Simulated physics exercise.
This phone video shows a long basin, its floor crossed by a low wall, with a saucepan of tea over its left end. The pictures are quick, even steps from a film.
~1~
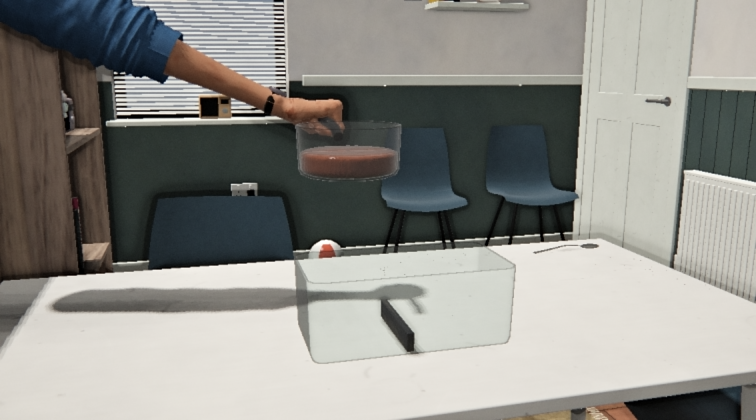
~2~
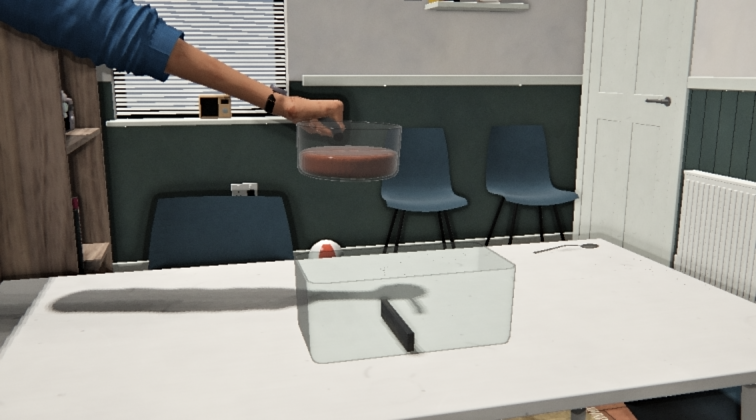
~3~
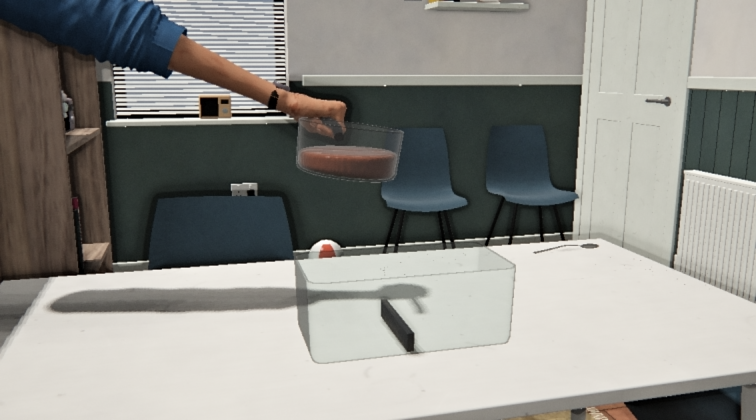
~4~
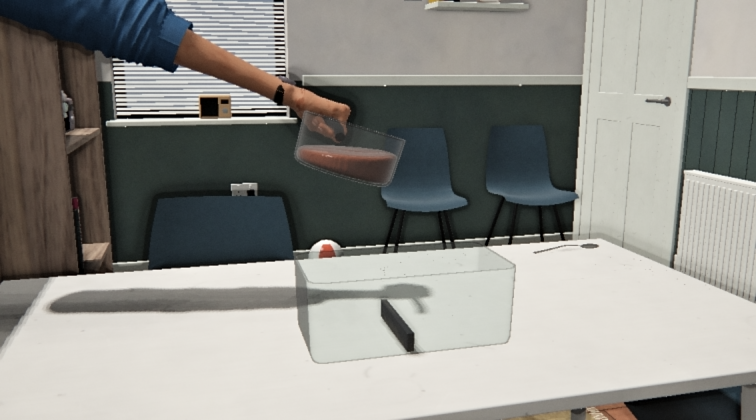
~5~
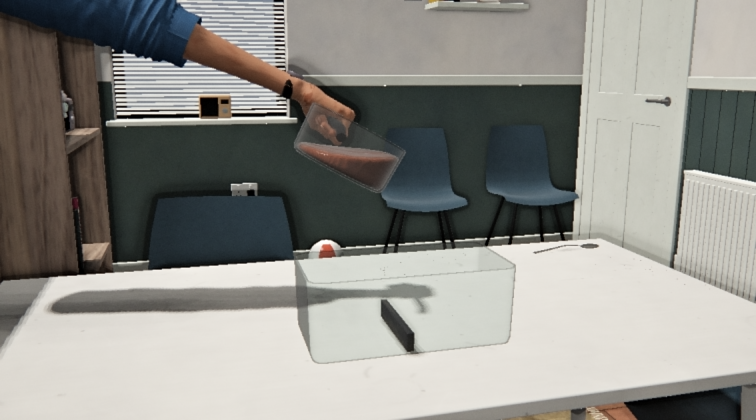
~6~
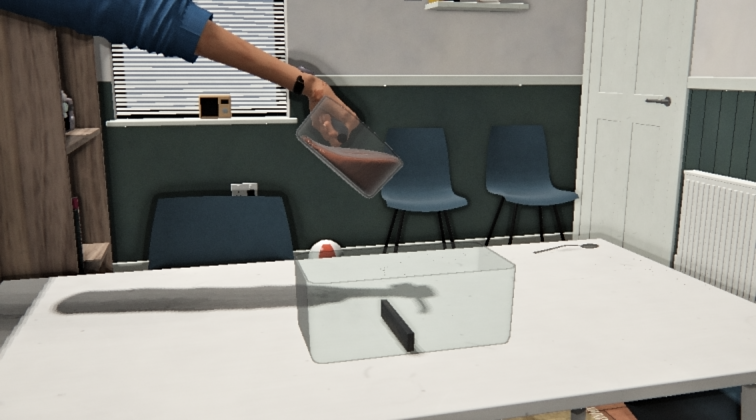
An arm in a blue sleeve held a clear container of reddish-brown tea above the left end of a long glass basin with a low dark wall inside, then tilted it steadily down to the right.
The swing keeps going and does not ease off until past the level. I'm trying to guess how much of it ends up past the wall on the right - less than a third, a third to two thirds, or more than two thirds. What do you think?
I'd say more than two thirds.
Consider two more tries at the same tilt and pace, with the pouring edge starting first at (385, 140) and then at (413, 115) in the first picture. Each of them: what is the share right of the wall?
About 60 per cent, then about 80 per cent.
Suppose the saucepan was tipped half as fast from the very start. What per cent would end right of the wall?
I'd estimate some 90 percent.
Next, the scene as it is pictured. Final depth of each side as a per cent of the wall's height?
Roughly 10 percent left, 60 percent right.
A moment on, the saucepan is tipped right over and 22 per cent is still to pour, 0 is left of the wall and 26 right of it.
Next, the saucepan is tipped right over and 6 per cent is still to pour, 14 is left of the wall and 70 right of it.
Then the saucepan is tipped right over and 0 per cent is still to pour, 17 is left of the wall and 79 right of it.
Later the saucepan is tipped right over and 0 per cent is still to pour, 17 is left of the wall and 80 right of it.
At rest 17 per cent lies left of the wall, 80 right of it and 3 outside.
